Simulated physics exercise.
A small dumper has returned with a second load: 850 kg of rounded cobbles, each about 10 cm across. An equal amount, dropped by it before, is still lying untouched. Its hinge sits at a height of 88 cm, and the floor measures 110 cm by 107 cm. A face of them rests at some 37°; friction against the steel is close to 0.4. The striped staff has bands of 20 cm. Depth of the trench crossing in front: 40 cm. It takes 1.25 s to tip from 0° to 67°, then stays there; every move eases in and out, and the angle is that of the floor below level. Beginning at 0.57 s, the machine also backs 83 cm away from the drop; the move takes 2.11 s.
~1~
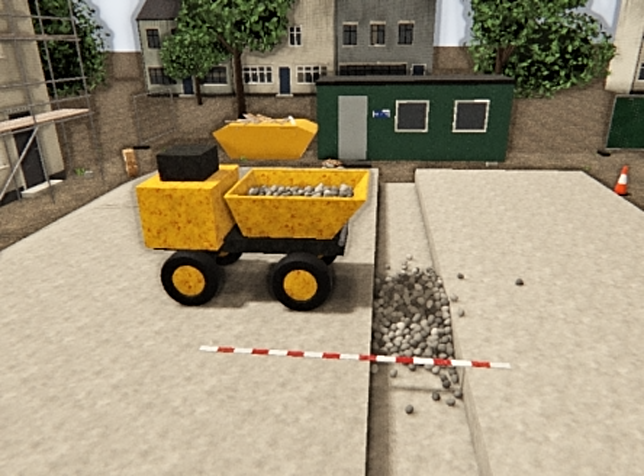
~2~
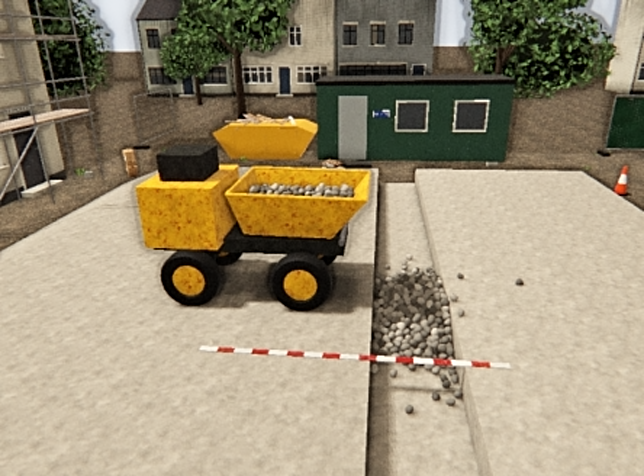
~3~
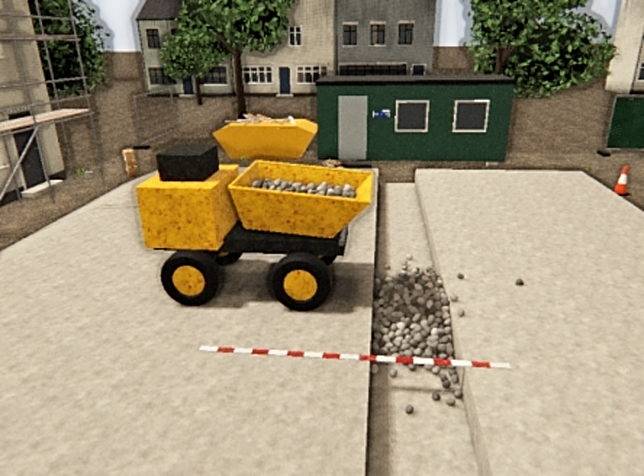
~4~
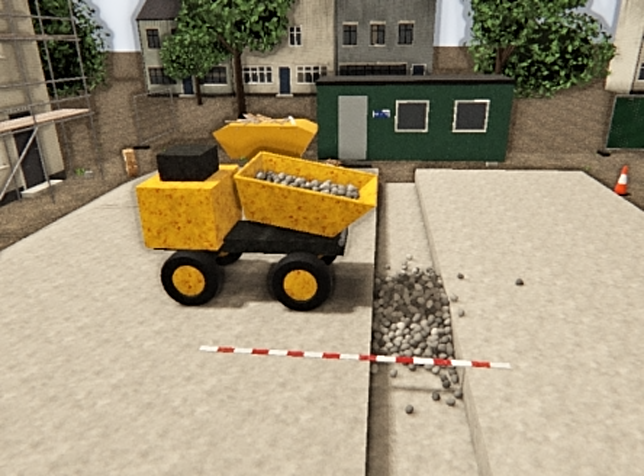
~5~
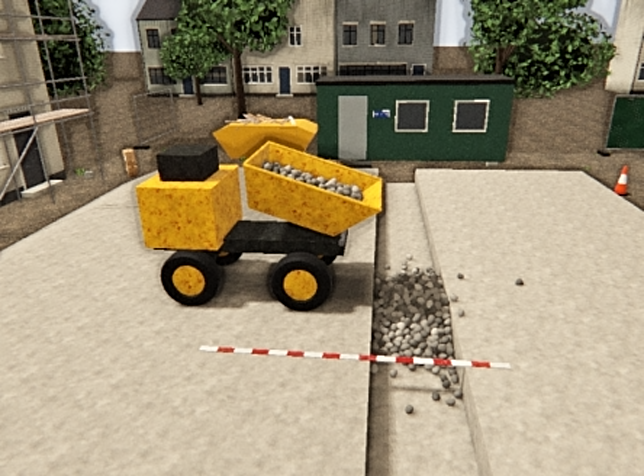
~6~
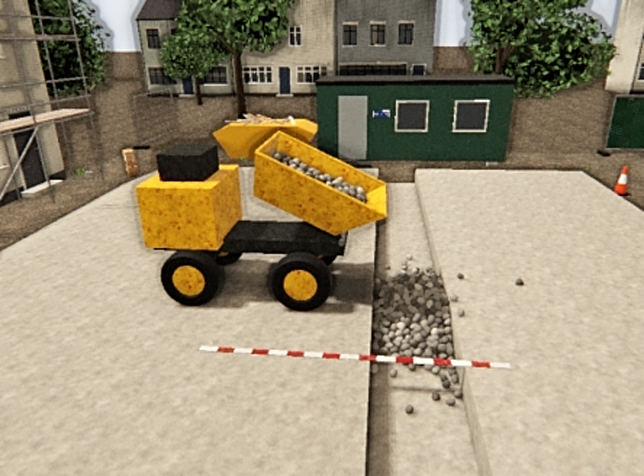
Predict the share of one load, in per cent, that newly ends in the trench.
My estimate is 71 per cent.
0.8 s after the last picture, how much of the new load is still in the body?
Estimate: 80 % remaining inside, roughly.
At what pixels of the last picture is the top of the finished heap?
I'd say somewhere near (361, 278).
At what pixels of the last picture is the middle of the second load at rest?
Middle: Approx. (391, 291) px.
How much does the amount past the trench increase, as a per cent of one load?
Some 5 per cent.
Then, 0.4 s after the last picture the floor is at 57°; in per cent of one load, 100 in the body, 99 in the trench, 1 past the trench; the foremost stones are at (459, 299).
Then, 0.8 s after the last picture the floor is at 67°; in per cent of one load, 82 in the body, 117 in the trench, 1 past the trench; the foremost stones are at (459, 299).
Then, 2.6 s after the last picture the floor is at 67°; in per cent of one load, 8 in the body, 20 short of the trench, 165 in the trench, 6 past the trench; the foremost stones are at (525, 288).
Then, 5.5 s after the last picture the floor is at 67°; in per cent of one load, 0 in the body, 24 short of the trench, 170 in the trench, 6 past the trench; the foremost stones are at (525, 288). Net gain in the trench, 71.
